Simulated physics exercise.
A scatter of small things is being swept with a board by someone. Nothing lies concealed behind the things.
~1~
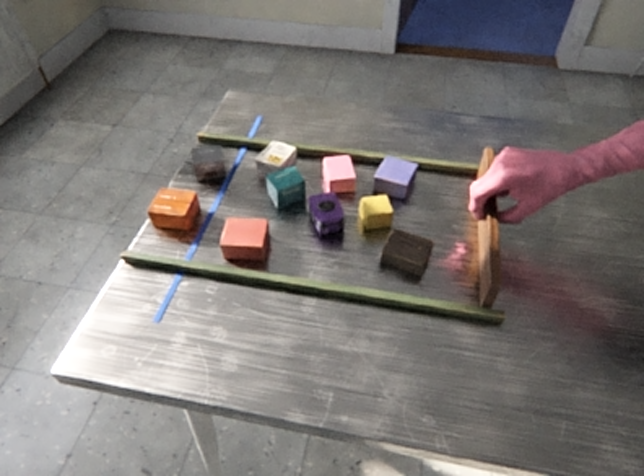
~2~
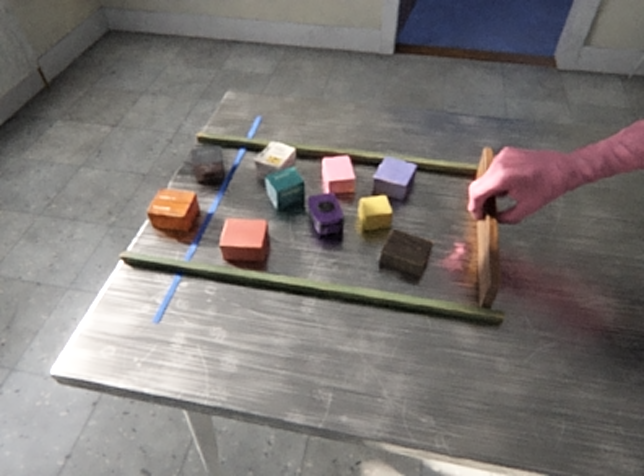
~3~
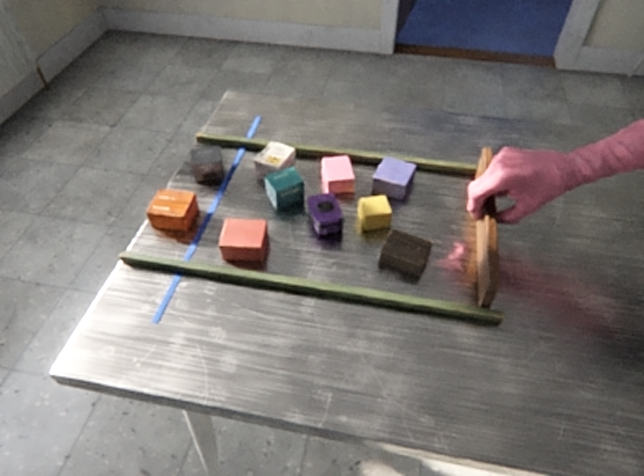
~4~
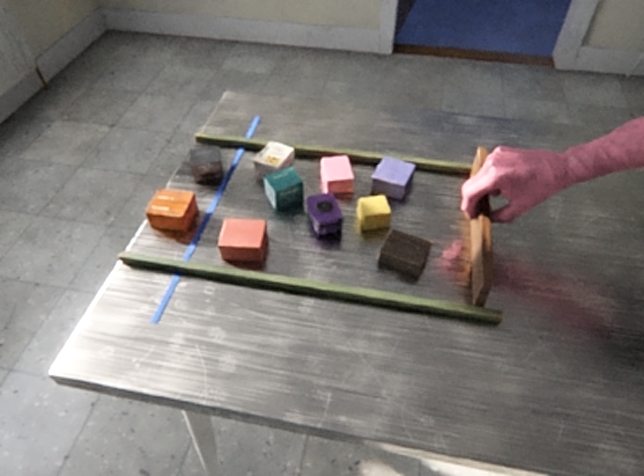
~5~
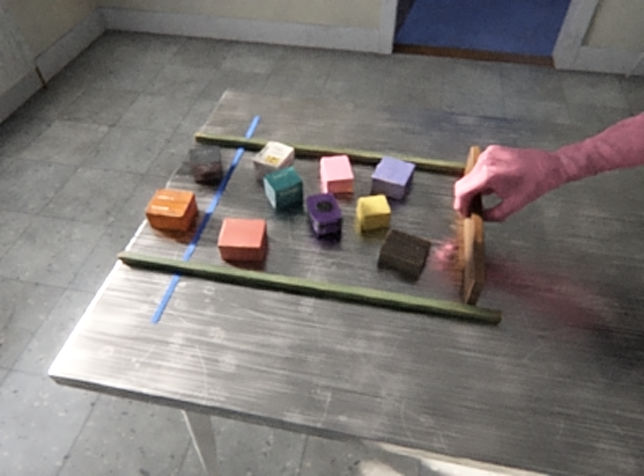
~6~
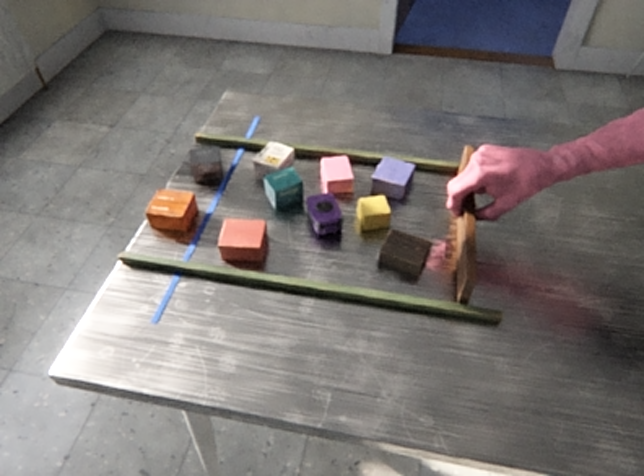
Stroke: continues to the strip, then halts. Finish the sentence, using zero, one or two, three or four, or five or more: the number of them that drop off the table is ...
The number that drop off the table is three or four.
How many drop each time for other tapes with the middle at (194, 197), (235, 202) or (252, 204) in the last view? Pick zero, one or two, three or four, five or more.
Going through the three places in order, the answers are five or over; either one or two; either one or two.
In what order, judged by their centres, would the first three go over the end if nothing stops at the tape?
Order: Grey box, then orange box, then white box.
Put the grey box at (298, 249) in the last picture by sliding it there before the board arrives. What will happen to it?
From that start the object is safe.
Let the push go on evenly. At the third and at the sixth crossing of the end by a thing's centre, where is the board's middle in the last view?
About (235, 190) and about (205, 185).
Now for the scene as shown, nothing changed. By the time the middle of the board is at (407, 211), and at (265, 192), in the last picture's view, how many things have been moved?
First position 2; second position 10.
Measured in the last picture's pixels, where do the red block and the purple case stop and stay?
The first comes to rest at (137, 224), and the second at (174, 195).
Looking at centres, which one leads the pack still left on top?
It's the red block that is foremost.
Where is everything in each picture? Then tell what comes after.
Orange box (175, 209); grey box (209, 163); white box (277, 161); board (488, 221); tape (219, 199), in the first frame.
Grey box (208, 163); yellow block (375, 213), in the second frame.
White box (275, 162); purple case (325, 215), in the third frame.
Orange box (173, 210); pink block (337, 175), in the fourth frame.
Grey box (207, 163); red block (244, 240), in the fifth frame.
Orange box (173, 210); grey box (207, 164); white box (274, 162); board (466, 219); tape (216, 199), in the sixth frame.
Soon after, none off yet; orange box at rest near (173, 210); grey box at rest near (207, 164); white box at rest near (274, 162).
Then, none off yet; orange box at rest near (173, 210); grey box at rest near (207, 164); white box moved a little near (255, 160).
Further on, none off yet; orange box moved about its own width near (152, 203); grey box tipped well over near (161, 165); white box moved well along near (198, 152).
At rest, the number that fall off is three or four; fallen, turquoise box, white box, grey box and orange box.
